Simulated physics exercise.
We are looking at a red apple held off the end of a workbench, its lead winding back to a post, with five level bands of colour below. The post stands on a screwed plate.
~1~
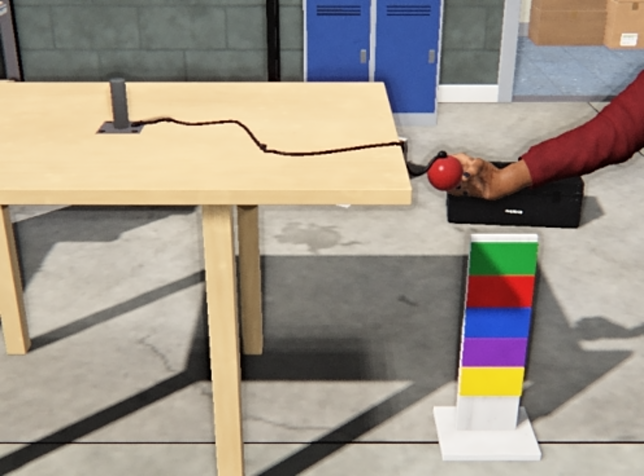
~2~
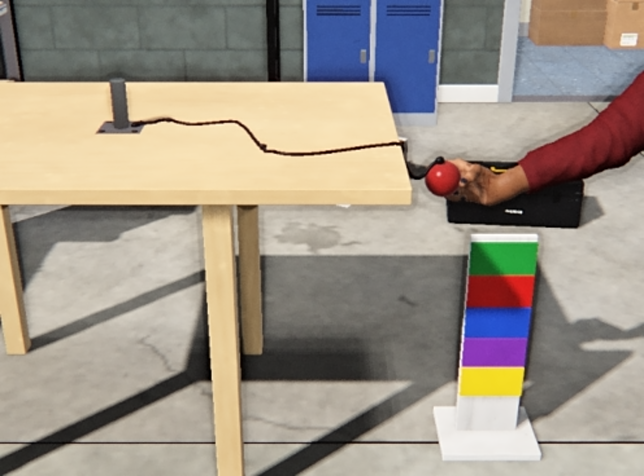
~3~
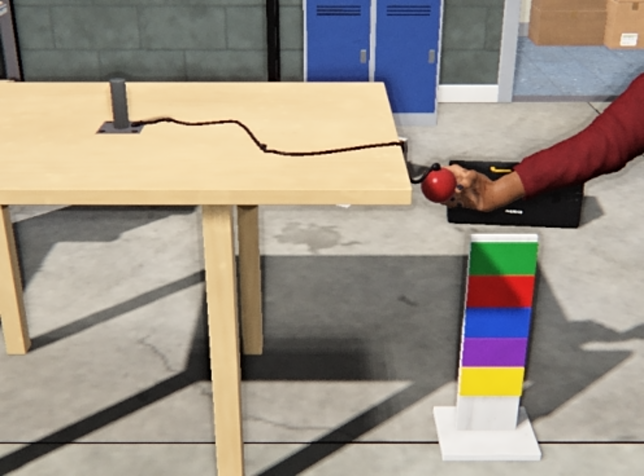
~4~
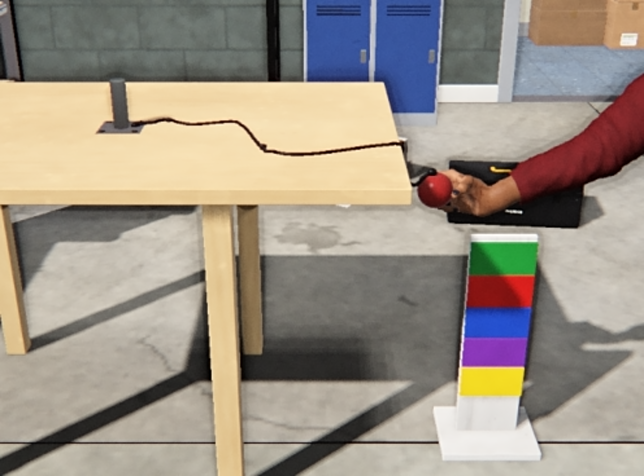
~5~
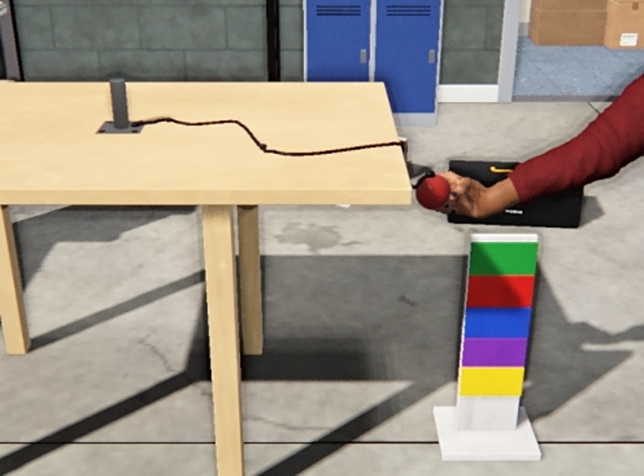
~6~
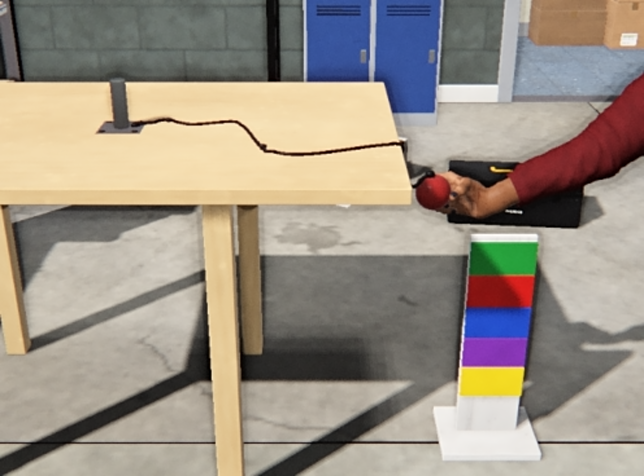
A hand in a red sleeve held a red apple just off the end of a wooden workbench, moved it slightly down and left, then kept it still, while its dark lead barely shifted.
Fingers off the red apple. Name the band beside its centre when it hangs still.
The lead holds its middle at blue.
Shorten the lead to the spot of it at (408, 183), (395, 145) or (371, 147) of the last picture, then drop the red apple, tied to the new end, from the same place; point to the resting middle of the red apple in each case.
The places are (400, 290), (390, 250) and (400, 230).
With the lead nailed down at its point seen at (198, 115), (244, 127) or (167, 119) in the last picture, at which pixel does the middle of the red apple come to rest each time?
Try by try, around (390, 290), (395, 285) and (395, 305).
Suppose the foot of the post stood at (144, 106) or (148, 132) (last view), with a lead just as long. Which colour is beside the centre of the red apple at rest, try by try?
Taking them in turn: Blue; purple.
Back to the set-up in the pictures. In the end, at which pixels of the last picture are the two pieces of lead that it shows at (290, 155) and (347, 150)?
They go to (395, 137) and to (397, 189).
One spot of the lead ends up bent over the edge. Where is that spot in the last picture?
That spot is around (297, 155).
A little later, apple near (404, 297); level with red.
Next, apple near (388, 314); level with blue.
When it is over, apple near (392, 317); level with blue. At blue.
